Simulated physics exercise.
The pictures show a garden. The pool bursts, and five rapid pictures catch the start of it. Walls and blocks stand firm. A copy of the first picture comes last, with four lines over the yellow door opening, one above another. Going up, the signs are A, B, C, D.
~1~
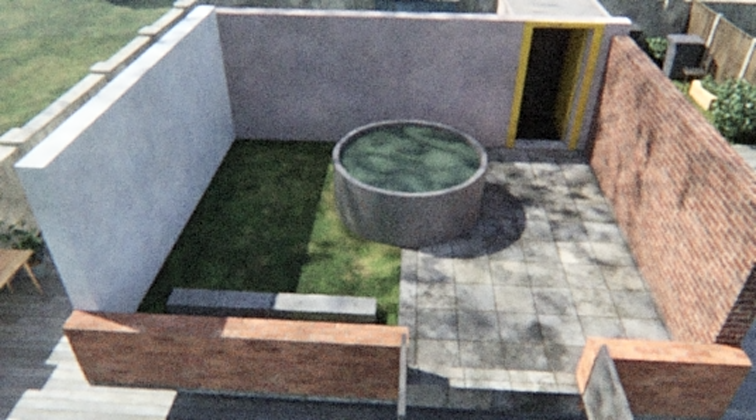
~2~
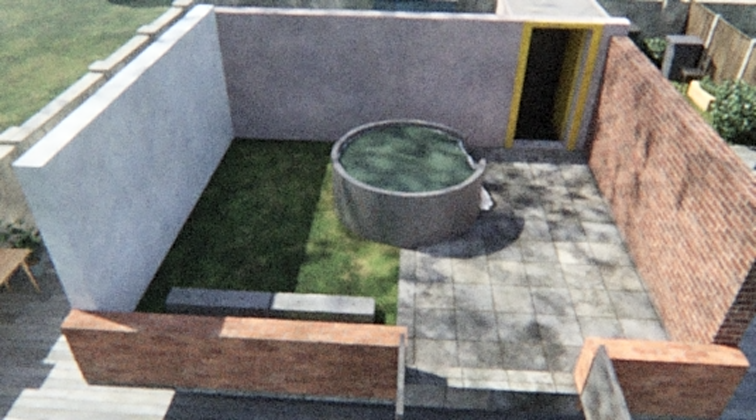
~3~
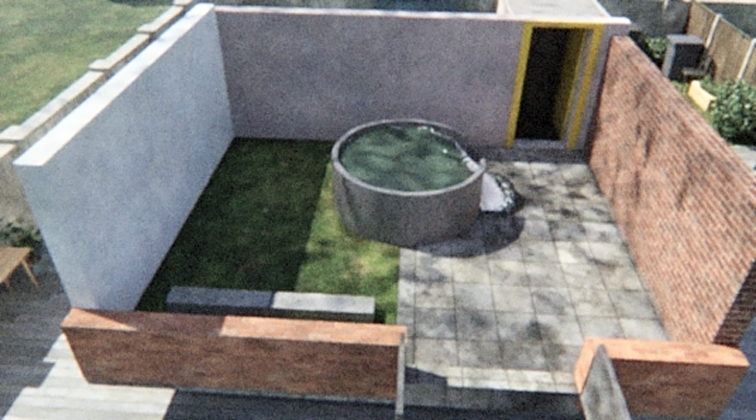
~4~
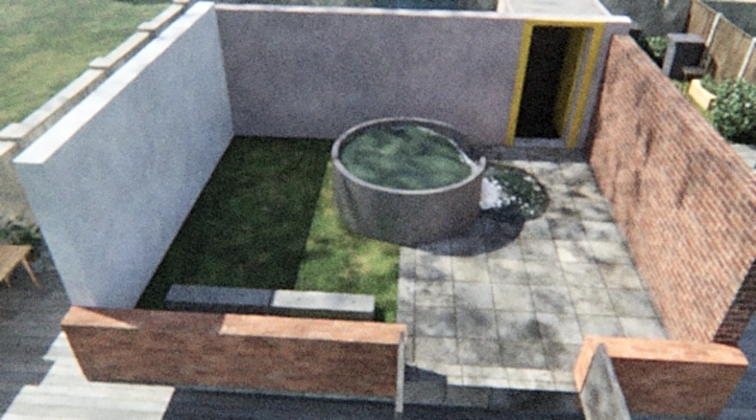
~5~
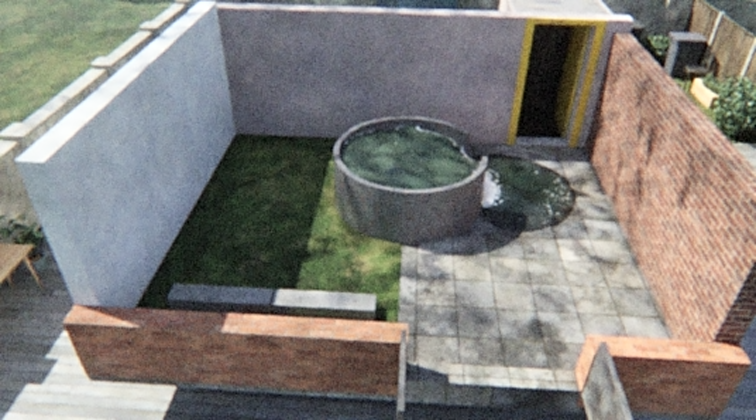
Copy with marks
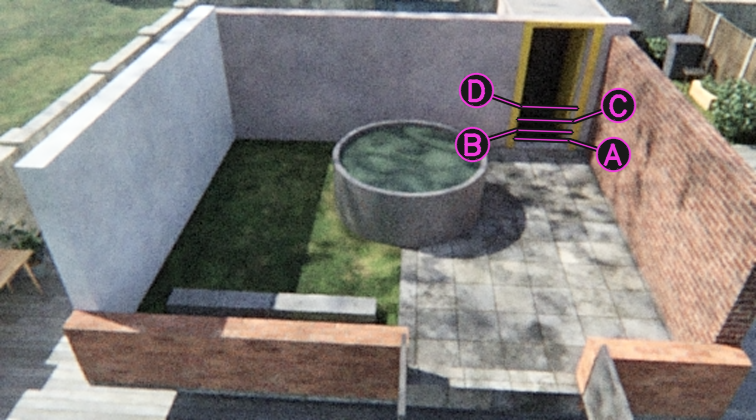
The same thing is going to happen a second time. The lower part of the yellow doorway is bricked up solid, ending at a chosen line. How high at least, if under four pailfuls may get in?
Line B just does it.
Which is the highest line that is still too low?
That is line A.
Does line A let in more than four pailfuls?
Yes.
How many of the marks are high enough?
Three of them.
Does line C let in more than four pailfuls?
No.
On the marked copy, A at (542, 139); B at (543, 131); C at (546, 120); D at (548, 107); from the bottom up A, B, C, D.
If A is chosen, about 11 bucketfuls get in.
If B is chosen, a splash gets over, under a bucket.
If C is chosen, nothing gets over.
If D is chosen, nothing gets over.
